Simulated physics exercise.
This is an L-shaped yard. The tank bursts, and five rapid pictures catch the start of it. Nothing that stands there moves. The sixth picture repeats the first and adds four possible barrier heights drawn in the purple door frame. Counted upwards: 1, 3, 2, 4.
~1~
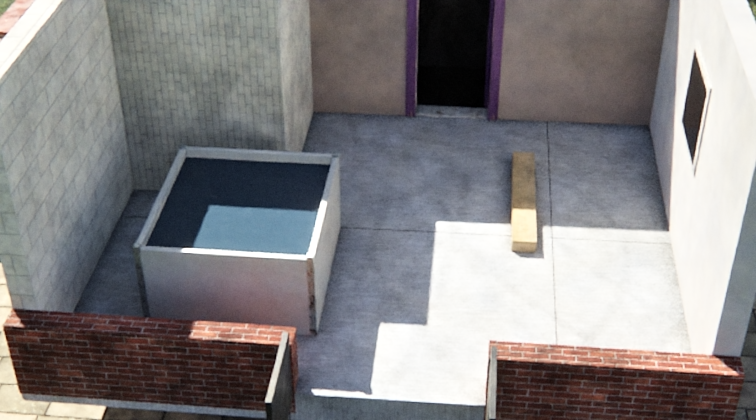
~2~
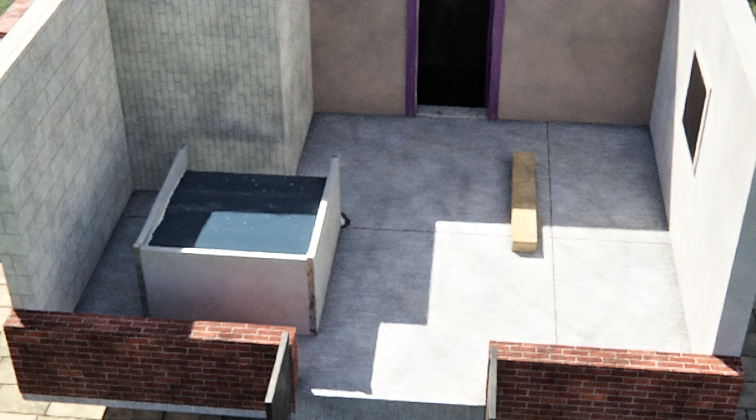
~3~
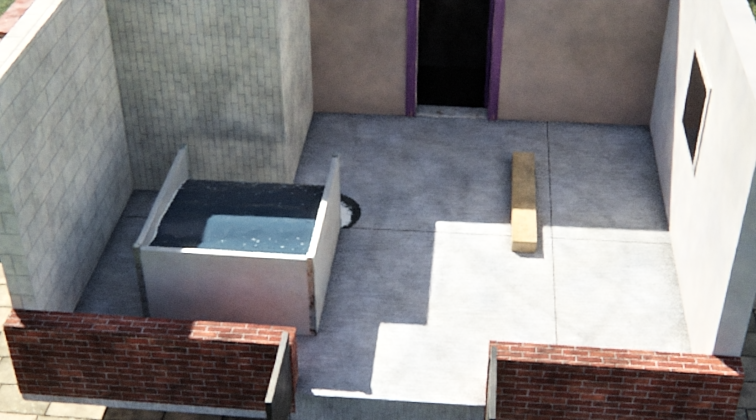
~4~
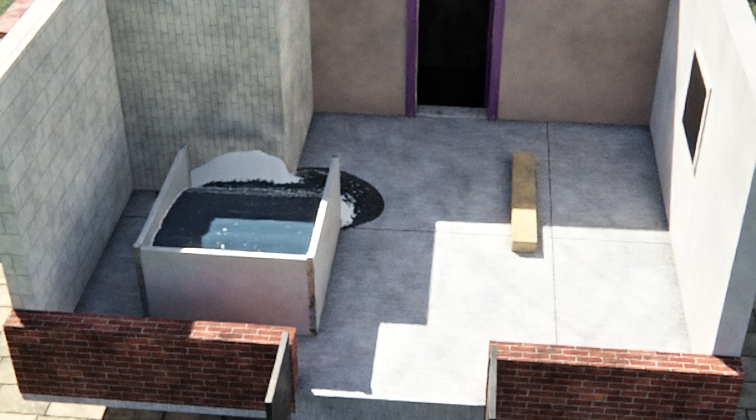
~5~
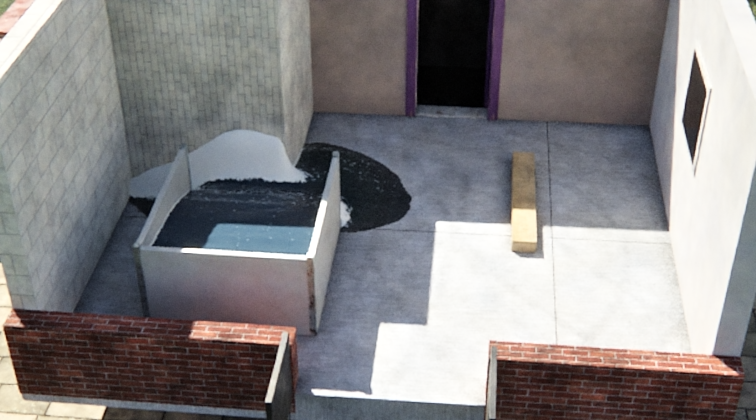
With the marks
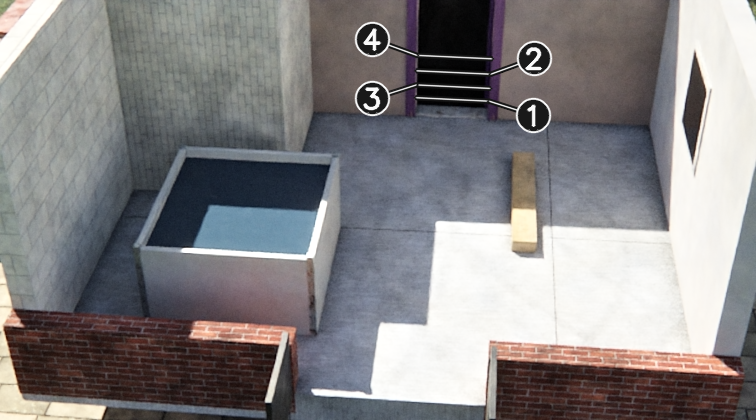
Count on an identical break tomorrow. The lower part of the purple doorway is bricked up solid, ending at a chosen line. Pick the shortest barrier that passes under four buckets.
That is mark 1.
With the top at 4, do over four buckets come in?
No, not at all.
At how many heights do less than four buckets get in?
All of the four.
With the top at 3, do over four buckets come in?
No.
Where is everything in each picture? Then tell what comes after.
In the first picture, water in the tank at rest, its middle at (243, 205); foot of the purple doorway at (451, 117); open gate at (392, 329).
In the second picture, water covers 2 % of the ground, its front hidden from here.
In the third picture, water covers 5 % of the ground, its front hidden from here.
In the fourth picture, front seen at (375, 208), 7 % of the ground wet.
In the fifth picture, front seen at (345, 151), 11 % of the ground wet.
On the marked copy, 1 at (452, 99); 2 at (453, 72); 3 at (453, 86); 4 at (454, 57); from the bottom up 1, 3, 2, 4.
With 1, a splash gets over, under a bucket.
With 2, nothing gets over.
With 3, nothing gets over.
With 4, nothing gets over.
